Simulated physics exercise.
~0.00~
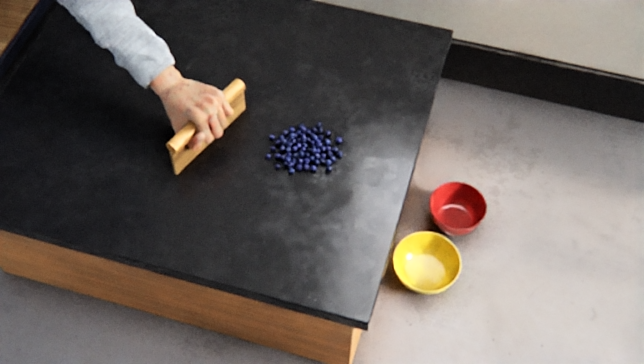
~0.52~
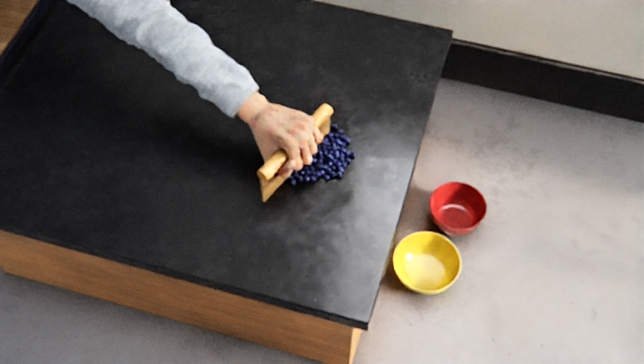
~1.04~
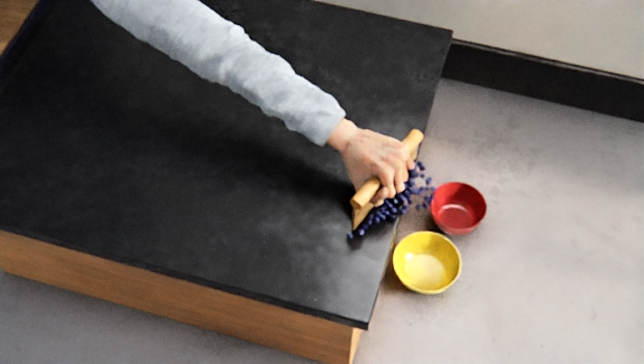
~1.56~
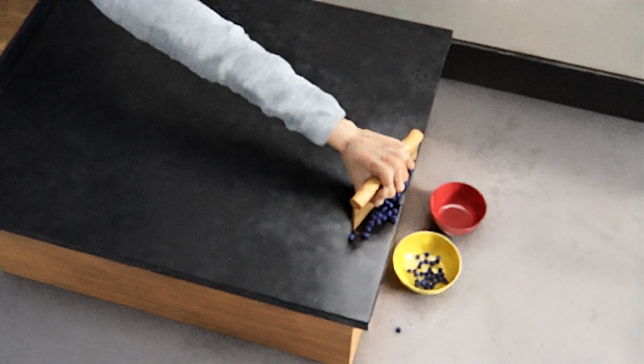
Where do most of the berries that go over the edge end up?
Most of the berries that fall land in the yellow bowl. The red bowl catches none, and very few end up on the floor.
